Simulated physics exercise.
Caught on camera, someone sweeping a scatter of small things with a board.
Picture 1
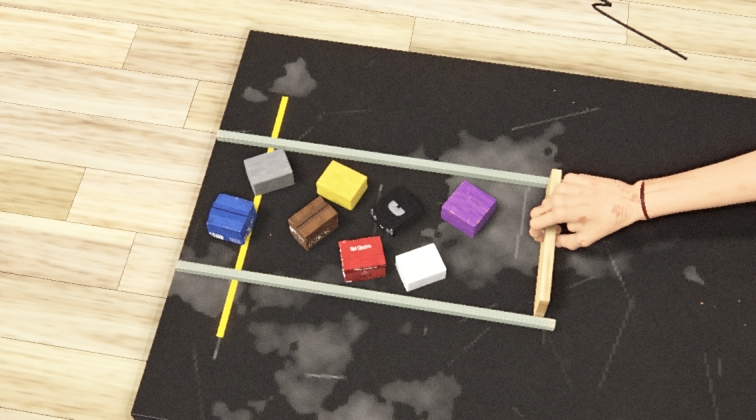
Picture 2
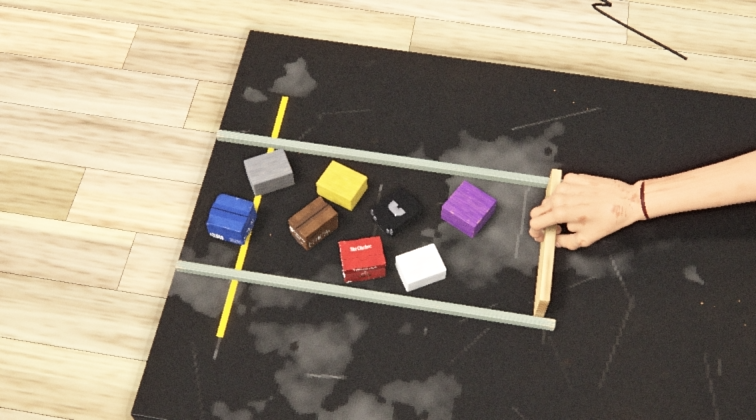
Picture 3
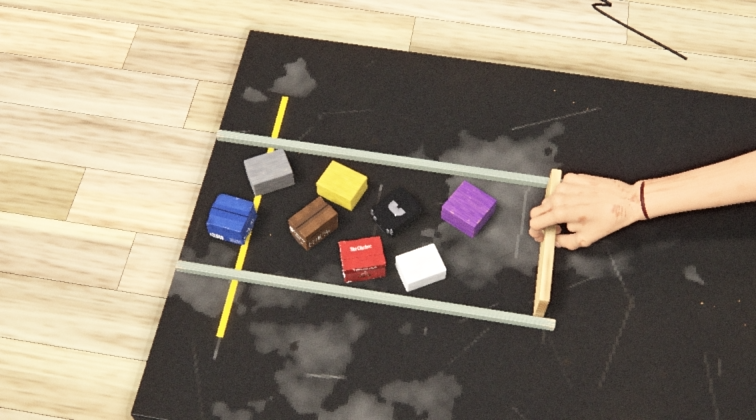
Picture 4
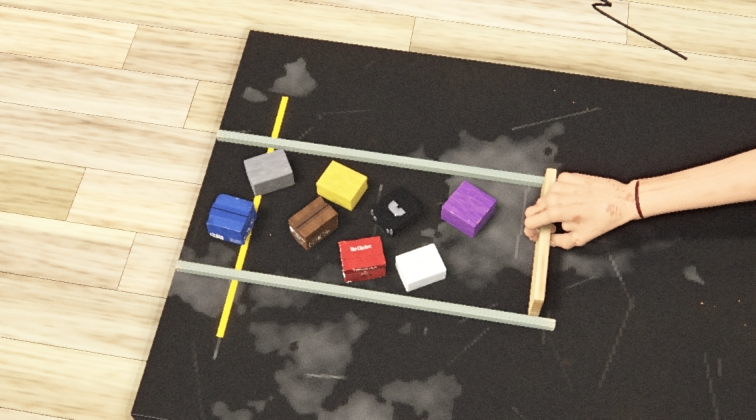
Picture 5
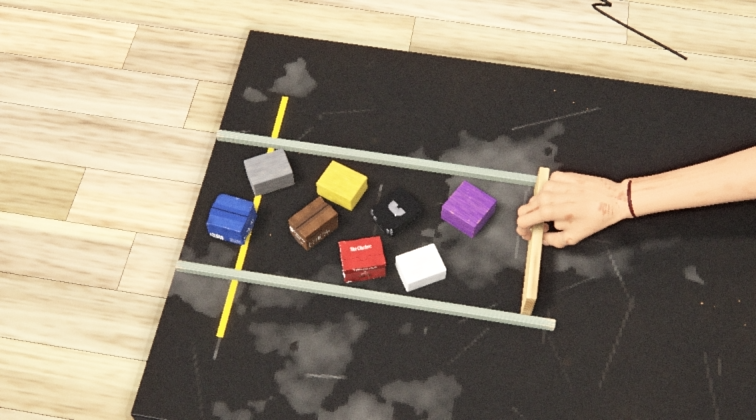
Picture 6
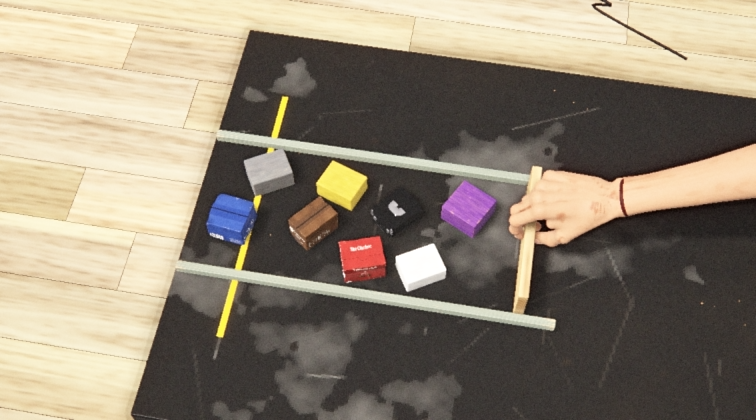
A hand slides a wooden board slightly left between two rails toward scattered coloured blocks.
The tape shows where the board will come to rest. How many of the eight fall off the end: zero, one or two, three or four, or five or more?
As it turns out, the number that fall off is three or four.
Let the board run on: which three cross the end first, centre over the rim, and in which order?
The order is the blue box, then the grey block, then the brown box.
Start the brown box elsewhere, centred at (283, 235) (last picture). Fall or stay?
From there it falls.
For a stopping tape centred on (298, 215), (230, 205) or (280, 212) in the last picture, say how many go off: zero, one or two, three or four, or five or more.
For each place: Just one or two; at least five; 1 or 2.
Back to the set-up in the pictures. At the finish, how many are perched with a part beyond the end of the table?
It comes to 3.
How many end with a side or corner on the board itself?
That makes 2.
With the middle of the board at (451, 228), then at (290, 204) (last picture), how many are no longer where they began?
By then 3, and 8.
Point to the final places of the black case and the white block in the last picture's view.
The black case at (202, 191), the white block at (228, 227).
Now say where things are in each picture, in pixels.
The first frame shows blue box (232, 219); grey block (269, 172); brown box (314, 223); board (548, 242); tape (255, 208).
The second frame shows grey block (269, 172); board (548, 242).
The third frame shows brown box (314, 223); purple block (469, 209).
The fourth frame shows blue box (232, 219); red box (362, 259).
The fifth frame shows grey block (269, 172); white block (421, 267).
The sixth frame shows blue box (232, 219); grey block (269, 172); brown box (314, 223); board (528, 239); tape (255, 208).
Soon after, none off yet; blue box at rest near (232, 219); grey block at rest near (269, 172); brown box moving near (310, 223).
At rest, the number that fall off is three or four; fallen, brown box, grey block and blue box.
